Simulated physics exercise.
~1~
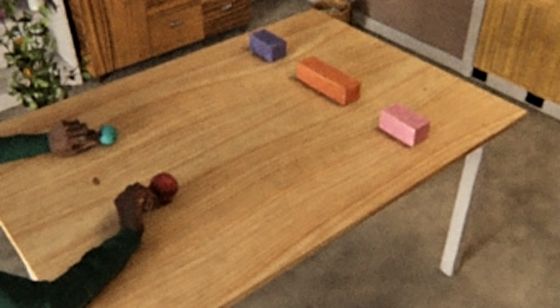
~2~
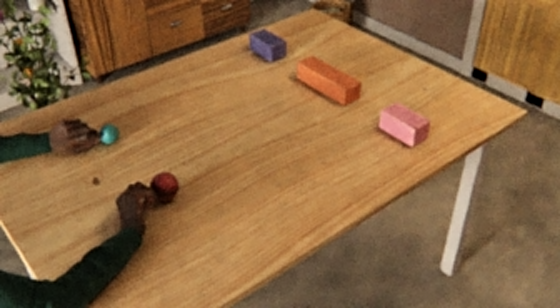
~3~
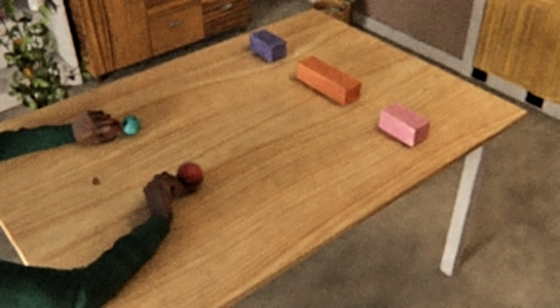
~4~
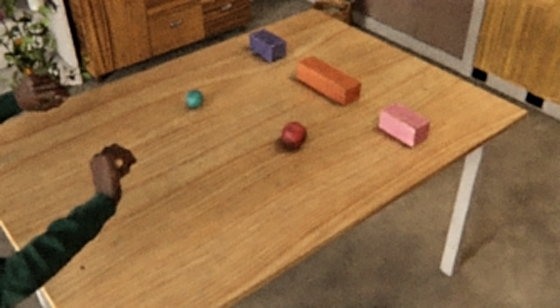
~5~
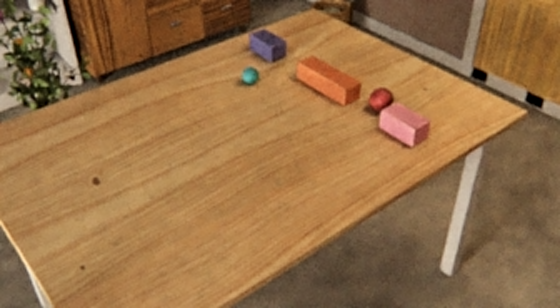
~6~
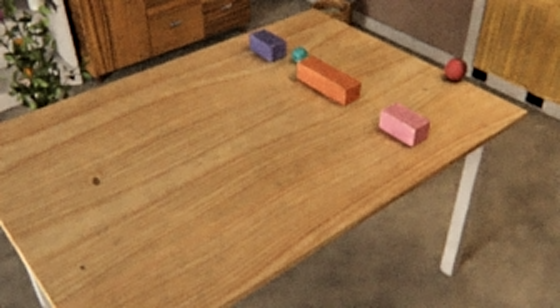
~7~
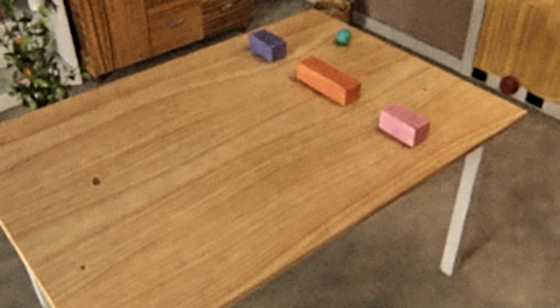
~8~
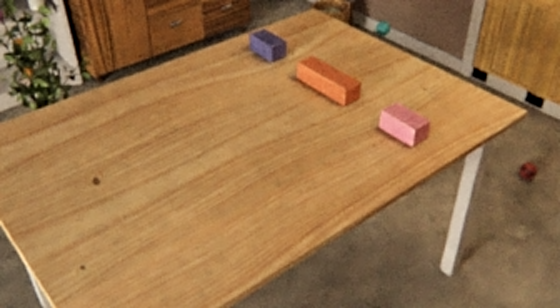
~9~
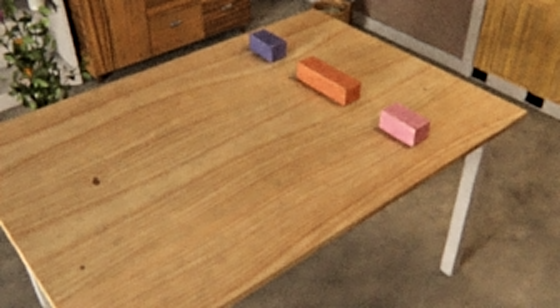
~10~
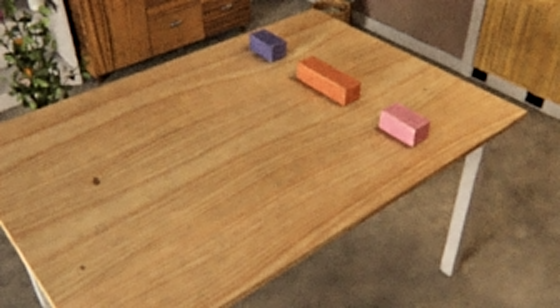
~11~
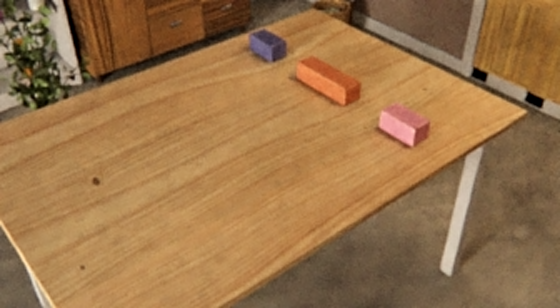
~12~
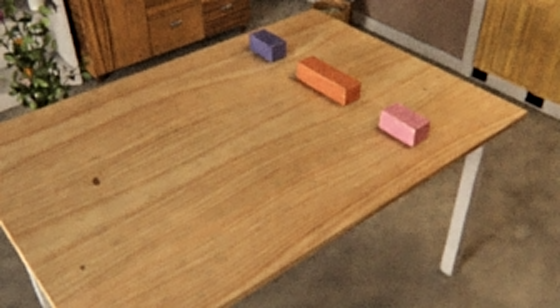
Two small balls, one turquoise and one red, sit under a pair of dark-skinned hands in green sleeves at the left of a wooden table, seen from above at an angle. Toward the far right edge stand a blue block, a longer orange block and a pink block, with gaps between them. The hands push the balls rightward, let go and draw back out of view. The turquoise ball rolls between the blue and orange blocks, while the red passes between the orange and pink. Both drop off the far edge and disappear, leaving the three blocks unmoved.
